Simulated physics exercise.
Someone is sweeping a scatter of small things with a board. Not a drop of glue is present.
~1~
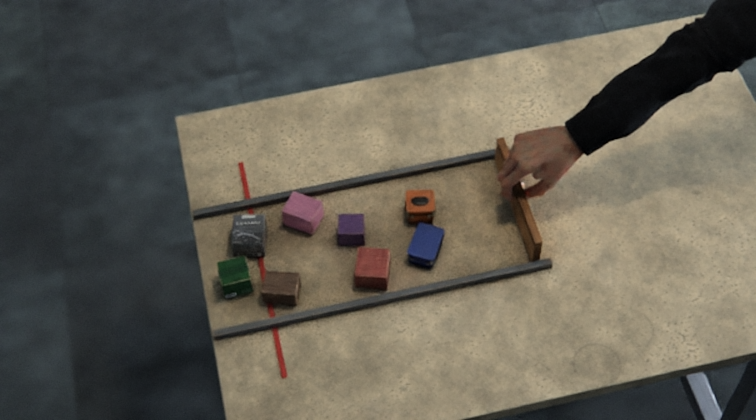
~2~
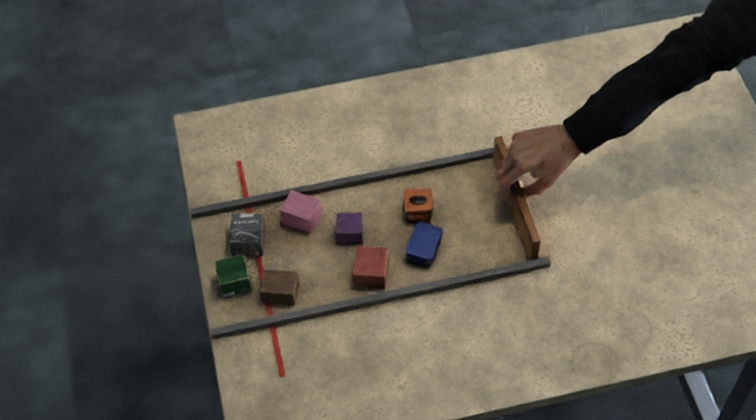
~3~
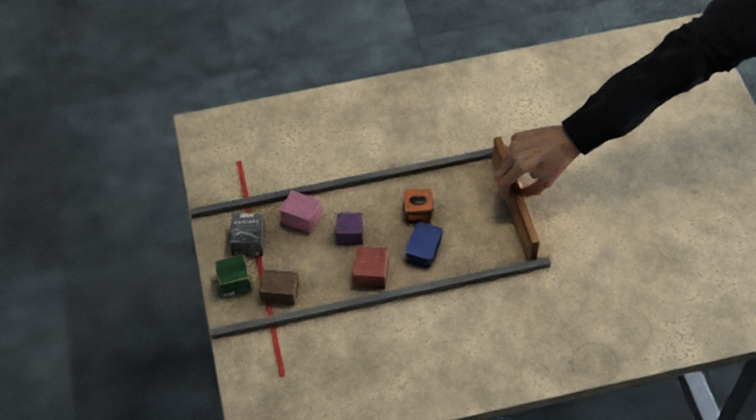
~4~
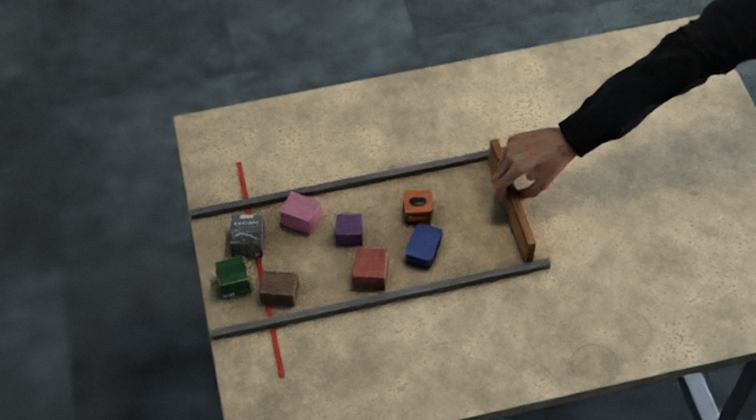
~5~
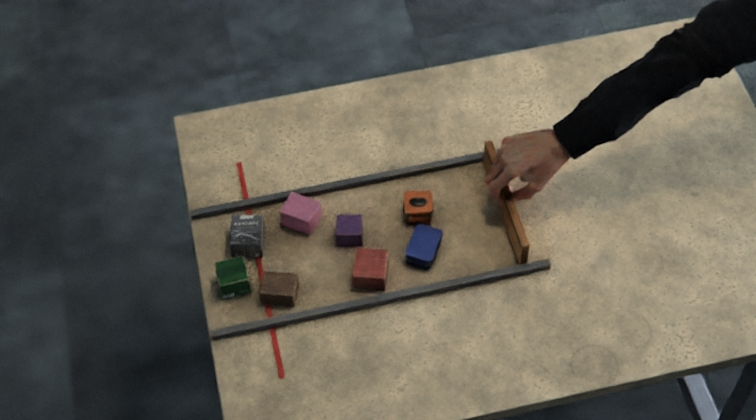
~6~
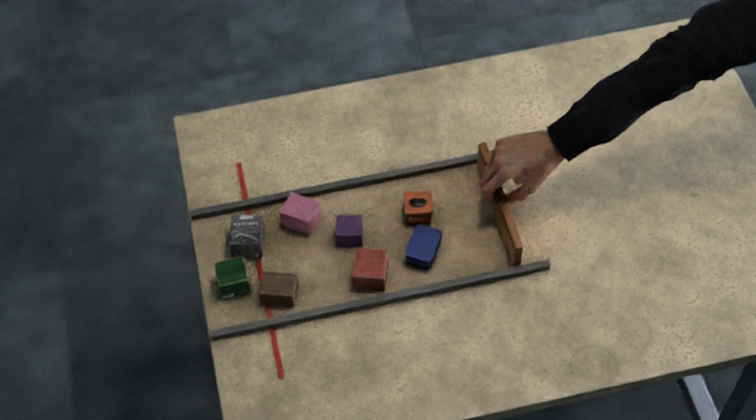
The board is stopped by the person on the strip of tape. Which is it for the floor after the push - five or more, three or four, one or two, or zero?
The push knocks just one or two off.
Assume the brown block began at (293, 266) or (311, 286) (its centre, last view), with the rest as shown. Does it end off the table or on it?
Well, place by place the object does not stay and then does not stay.
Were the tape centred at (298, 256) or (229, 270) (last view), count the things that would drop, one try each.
Result, try by try: 0, 5.
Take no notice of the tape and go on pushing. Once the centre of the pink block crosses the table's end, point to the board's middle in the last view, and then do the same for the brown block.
Near (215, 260), then near (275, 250).
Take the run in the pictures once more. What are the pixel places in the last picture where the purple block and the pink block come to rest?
The first comes to rest at (216, 262), and the second at (237, 219).
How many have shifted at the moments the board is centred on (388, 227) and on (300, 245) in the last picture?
4 and 8.
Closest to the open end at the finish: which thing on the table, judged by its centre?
It's the grey box that ends nearest.
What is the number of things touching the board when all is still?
Contact count: 3.
Soon after, none off yet; green box at rest near (233, 278); grey box at rest near (247, 237); brown block at rest near (279, 289).
Then, none off yet; green box moving near (229, 278); grey box at rest near (247, 237); brown block moved a little near (263, 295).
At rest, the number that fall off is one or two; fallen, brown block and green box.
